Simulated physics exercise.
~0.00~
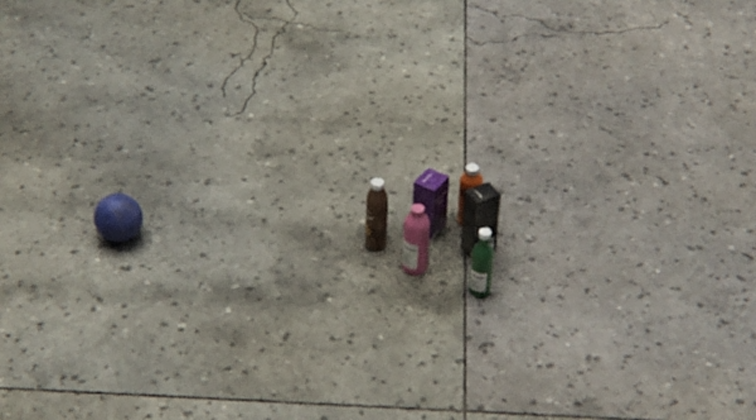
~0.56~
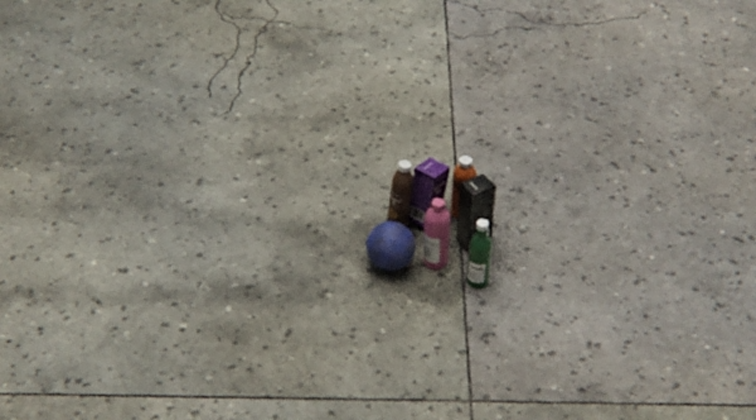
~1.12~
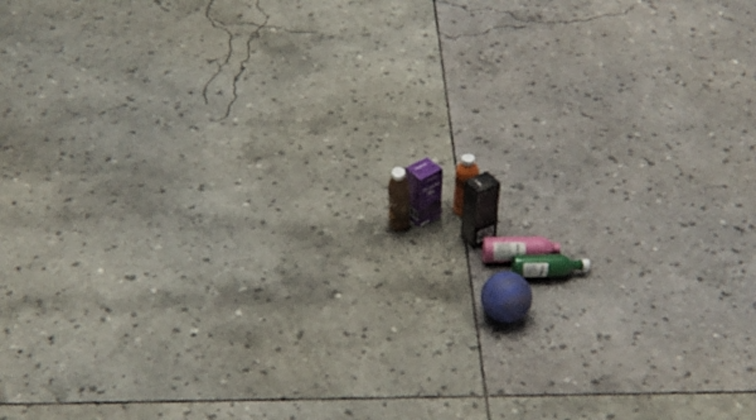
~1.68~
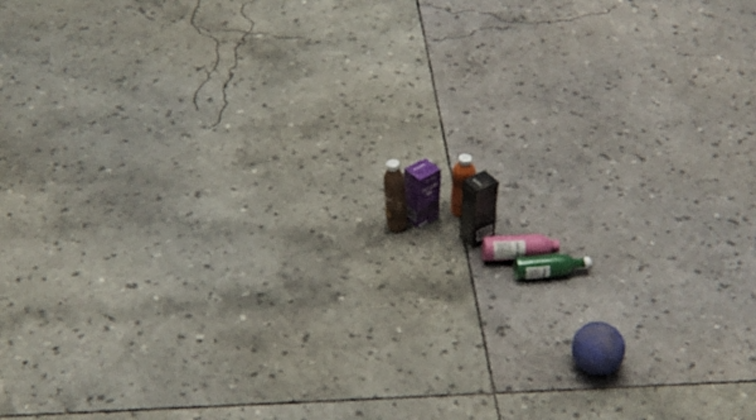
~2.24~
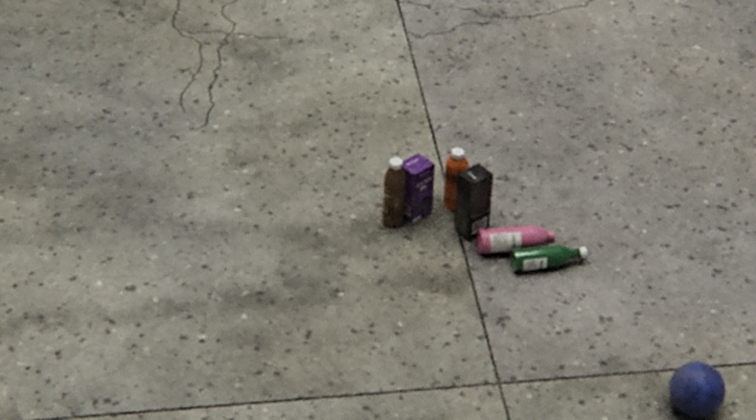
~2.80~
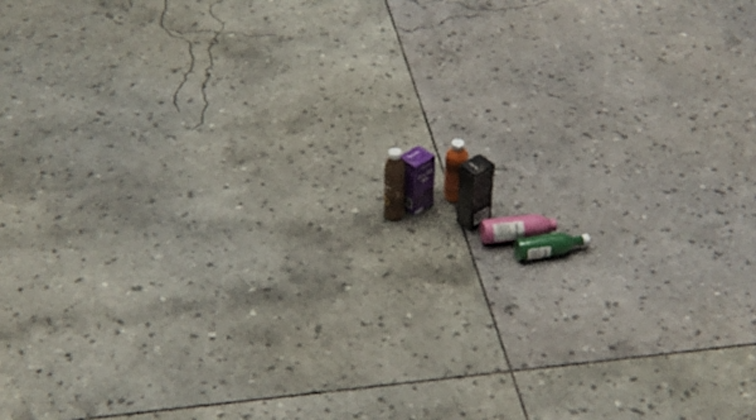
Blue ball rolling right into bottles and cartons, knocking over the pink and green bottles, then leaving view as four items stand.
